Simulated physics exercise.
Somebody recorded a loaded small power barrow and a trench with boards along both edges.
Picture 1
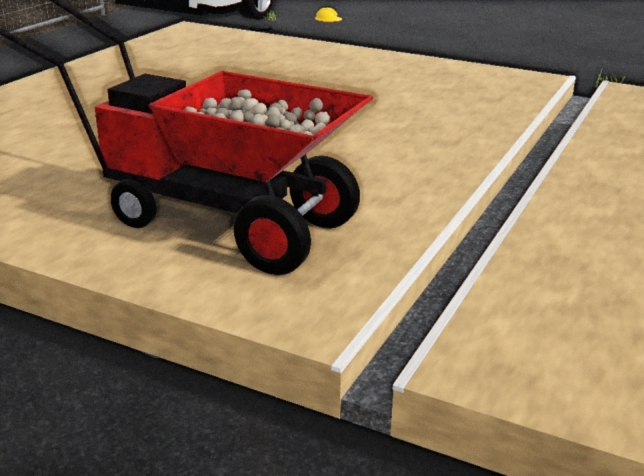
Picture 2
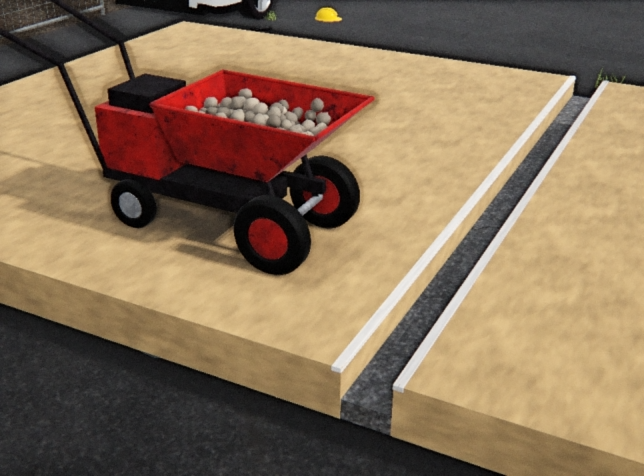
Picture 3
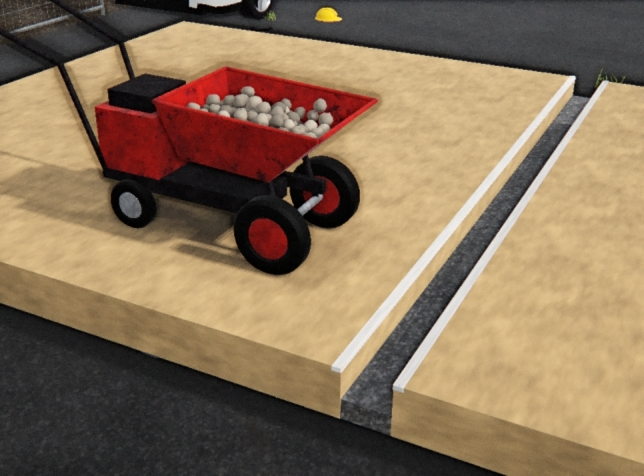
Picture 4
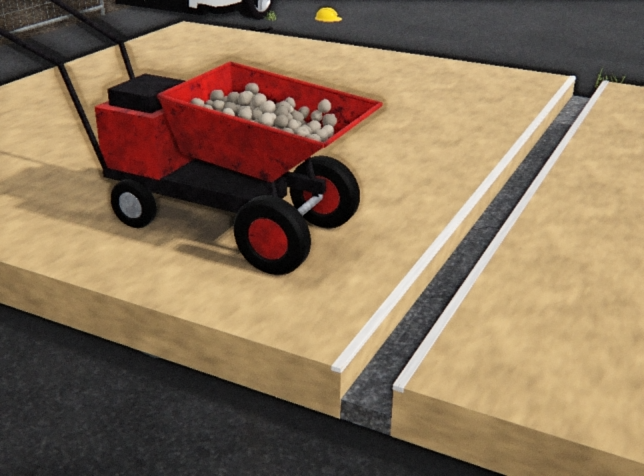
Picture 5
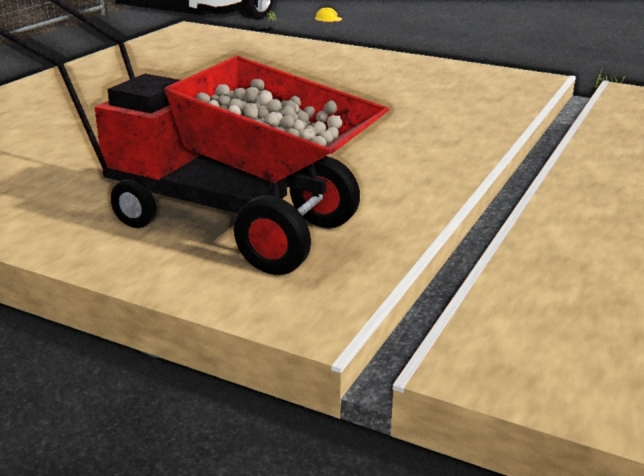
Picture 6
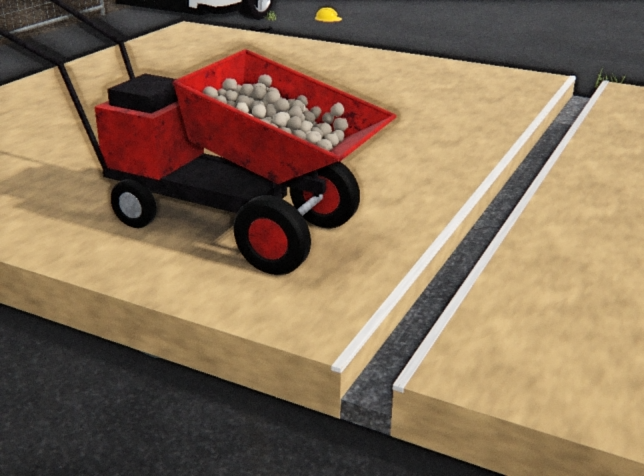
On a raised sandy-coloured slab surrounded by dark asphalt, seen from slightly above and to one side, a narrow grey trench edged with white boards crosses at the right. A red barrow with black handles and wheels, its skip loaded with pale rounded pebbles, stands at the left, with a yellow hard hat behind. The skip slowly tilts forward to the right, its rear rising a little, while the wheels and camera stay still.
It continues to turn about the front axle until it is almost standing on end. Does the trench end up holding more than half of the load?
Most of the load finds the trench.
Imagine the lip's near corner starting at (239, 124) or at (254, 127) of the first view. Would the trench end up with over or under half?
Okay, first it's a smaller portion, and then it's a smaller portion.
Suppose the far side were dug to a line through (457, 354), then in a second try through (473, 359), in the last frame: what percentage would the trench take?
I'd put it near 90 in a hundred, then near 100 in a hundred.
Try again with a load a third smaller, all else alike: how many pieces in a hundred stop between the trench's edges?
I'd guess near 90 per cent.
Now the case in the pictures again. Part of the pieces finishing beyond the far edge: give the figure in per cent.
My estimate is close to 15 in a hundred.
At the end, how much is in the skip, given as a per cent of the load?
Share in the skip: Around 5 %.
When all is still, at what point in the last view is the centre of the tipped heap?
It settles centred around (438, 291).
Soon, skip tipped well over; all in the skip.
A while on, skip tipped steeply; most in the skip; a stray few short of the trench; a small part in or heaped over the trench; a stray few falling.
Towards the end, skip tipped right over; a small part in the skip; a stray few short of the trench; most in or heaped over the trench; a small part beyond it.
Finally, skip tipped right over; a small part in the skip; a small part short of the trench; most in or heaped over the trench; a small part beyond it.
